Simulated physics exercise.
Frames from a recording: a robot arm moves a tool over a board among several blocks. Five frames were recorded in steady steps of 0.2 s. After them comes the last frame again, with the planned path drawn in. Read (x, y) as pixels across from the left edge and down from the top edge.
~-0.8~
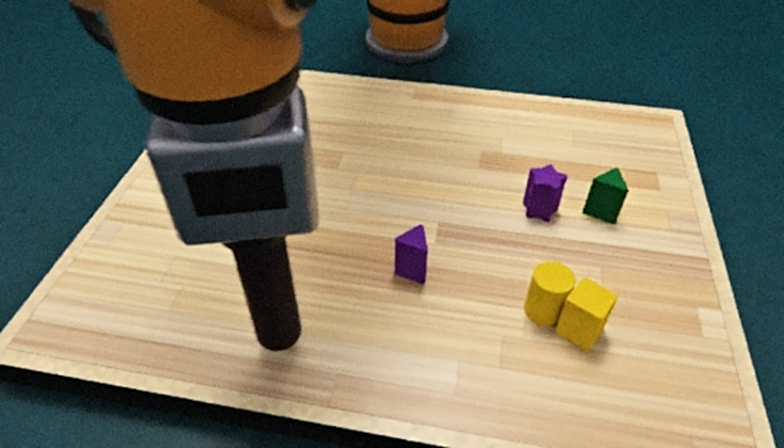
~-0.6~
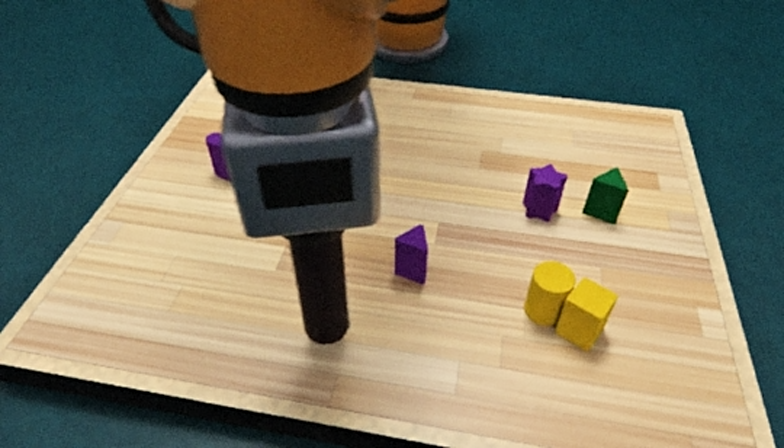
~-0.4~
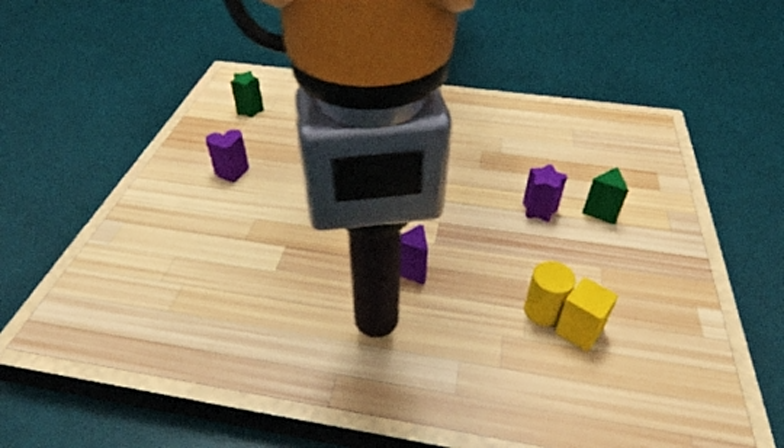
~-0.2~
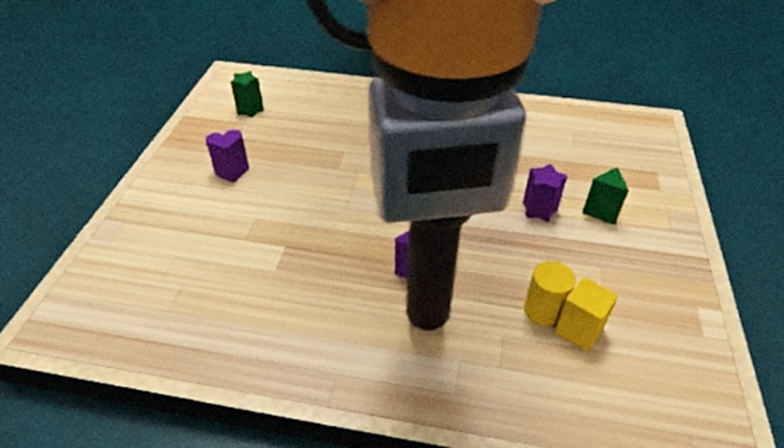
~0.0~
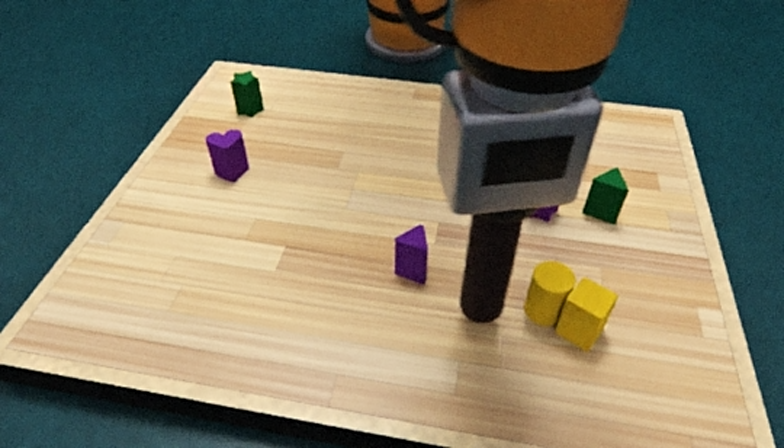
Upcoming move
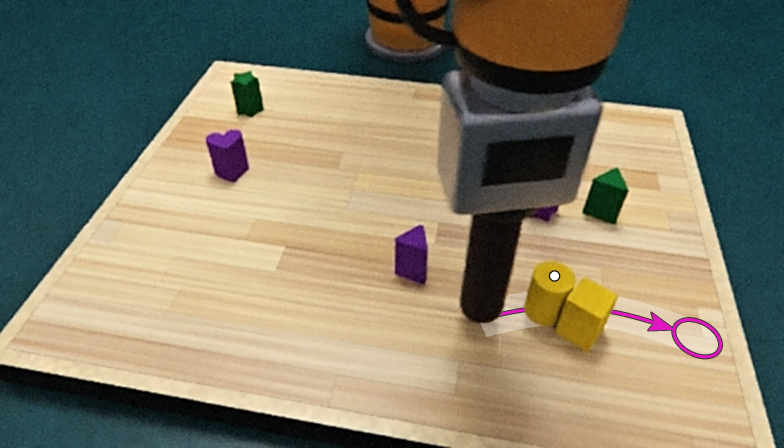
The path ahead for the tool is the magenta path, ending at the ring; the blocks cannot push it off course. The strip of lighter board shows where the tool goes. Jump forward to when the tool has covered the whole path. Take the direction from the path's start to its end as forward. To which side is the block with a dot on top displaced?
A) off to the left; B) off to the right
The answer is A.
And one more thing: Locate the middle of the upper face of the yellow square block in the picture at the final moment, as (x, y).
The yellow square block ends near (628, 312).
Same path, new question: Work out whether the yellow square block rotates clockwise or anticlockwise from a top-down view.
Answer: Clockwise.
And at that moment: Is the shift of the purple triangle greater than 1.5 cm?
I expect not.
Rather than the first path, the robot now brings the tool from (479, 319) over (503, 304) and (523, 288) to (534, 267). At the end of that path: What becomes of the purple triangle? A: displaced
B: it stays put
(B)
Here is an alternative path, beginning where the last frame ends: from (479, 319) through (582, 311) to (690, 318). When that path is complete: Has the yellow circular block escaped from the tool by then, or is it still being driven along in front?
The tool has moved past the yellow circular block by the time the path ends.
Path on the board, from (479, 319) by way of (547, 307) and (620, 313) to (697, 338); the dot is on the yellow circular block.
On the path given first. One third of the way, tool (551, 295); yellow circular block (599, 268); yellow square block (611, 301), turned 35° clockwise.
Two thirds of the way, tool (627, 301); yellow circular block (664, 260); yellow square block (628, 311), turned 60° clockwise.
At the end, tool (705, 326); purple triangle in place; yellow circular block (681, 260); yellow square block (628, 312), turned 65° clockwise.
